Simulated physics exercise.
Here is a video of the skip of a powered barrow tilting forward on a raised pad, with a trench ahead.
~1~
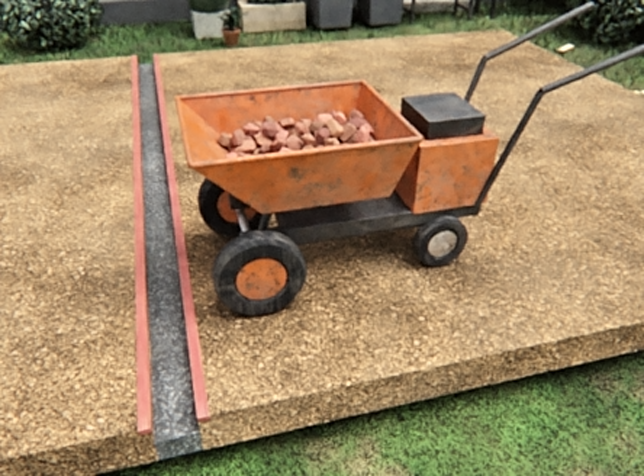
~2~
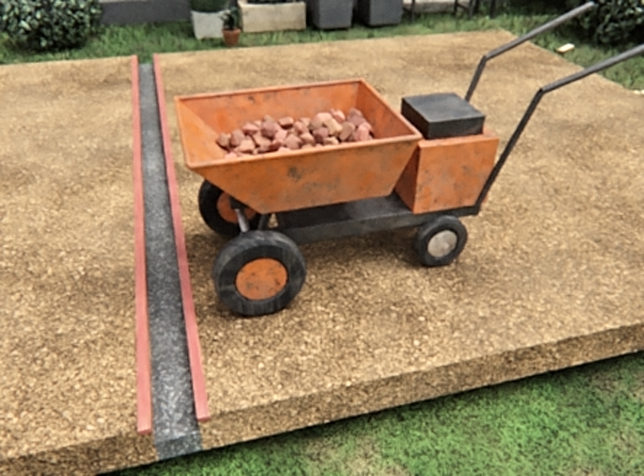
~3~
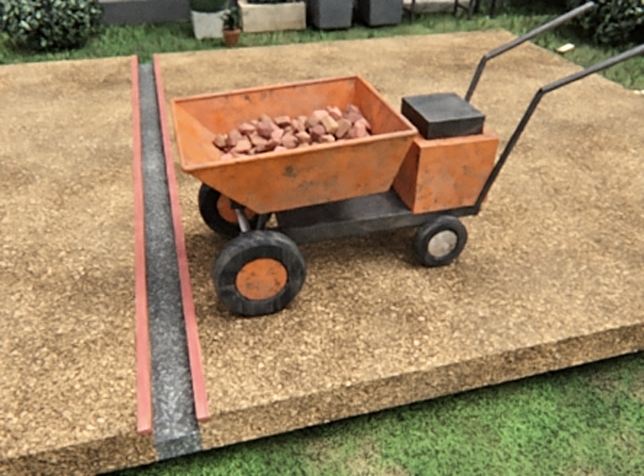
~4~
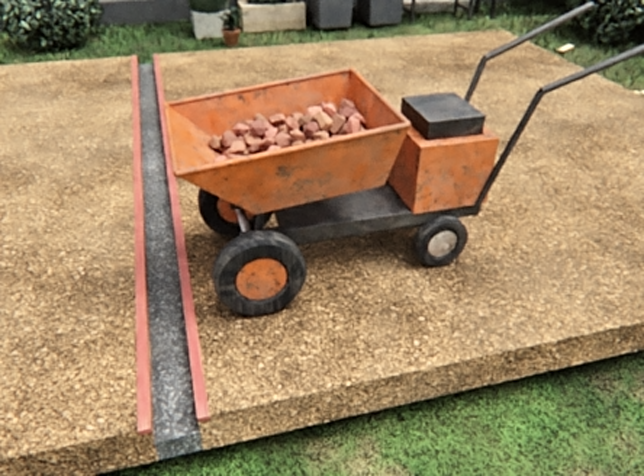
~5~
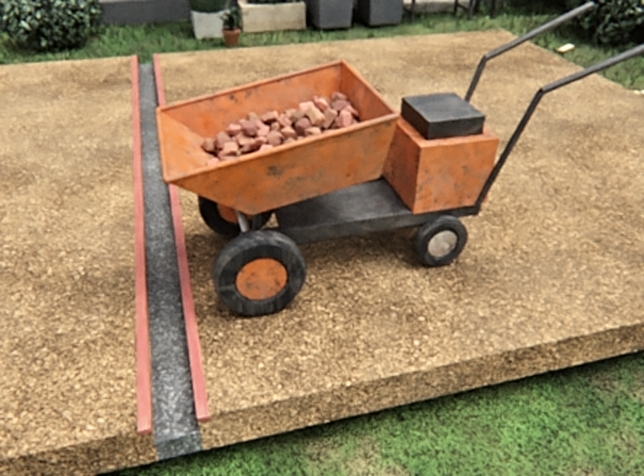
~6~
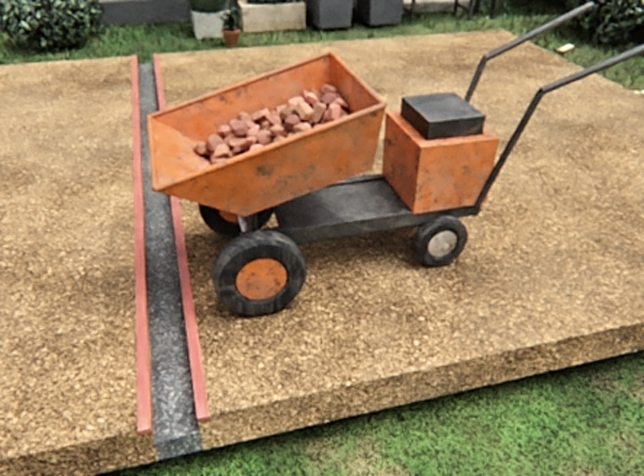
The clip opens on an orange powered barrow standing on a raised, gravelly pad, its level skip loaded with reddish rubble beside a narrow, dark strip edged in red. The skip barely moves at first, then tilts forward to the left, its back end rising clear of the frame while the wheels stay still.
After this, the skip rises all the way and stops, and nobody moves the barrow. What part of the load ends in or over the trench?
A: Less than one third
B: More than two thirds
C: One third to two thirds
A, less than one third.
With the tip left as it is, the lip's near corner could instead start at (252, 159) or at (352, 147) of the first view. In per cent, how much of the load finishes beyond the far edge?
The first stop gives 50 per cent; the second gives 0 per cent.
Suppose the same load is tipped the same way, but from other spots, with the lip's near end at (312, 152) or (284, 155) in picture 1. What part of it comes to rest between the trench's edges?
40 % and 50 %.
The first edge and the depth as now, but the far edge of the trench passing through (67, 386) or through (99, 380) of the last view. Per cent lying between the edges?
First one: 50 per cent; second one: 20 per cent.
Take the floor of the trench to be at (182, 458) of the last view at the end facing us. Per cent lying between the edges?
About 0 percent.
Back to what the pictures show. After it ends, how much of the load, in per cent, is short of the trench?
I'd put it at some 0 per cent of the load.
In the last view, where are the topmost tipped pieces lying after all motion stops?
Summit once settled: About (85, 261).
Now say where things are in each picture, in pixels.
The first picture shows lip of the skip (191, 166), level; top of the load (310, 144), lumps of rubble; first edge of the trench (196, 361); far edge (143, 371), the trench under half as wide as the skip, and about half as deep as wide.
The second picture shows lip of the skip (189, 167), level; top of the load (309, 144).
The third picture shows lip of the skip (184, 169), tipped barely; top of the load (318, 135).
The fourth picture shows lip of the skip (176, 174), tipped a little; top of the load (323, 121).
The fifth picture shows lip of the skip (166, 181), tipped a little; top of the load (315, 116).
The sixth picture shows lip of the skip (155, 189), tipped clearly; top of the load (318, 113); first edge of the trench (196, 361); far edge (143, 371).
Just after the last frame, skip tipped steeply; every one in the skip.
A moment on, skip tipped right over; the larger part in the skip; about a tenth beyond it; just a few falling.
Further on, skip tipped right over; roughly a quarter in the skip; the larger part beyond it.
When it is over, skip tipped right over; roughly a quarter in the skip; not one in or heaped over the trench; the larger part beyond it.
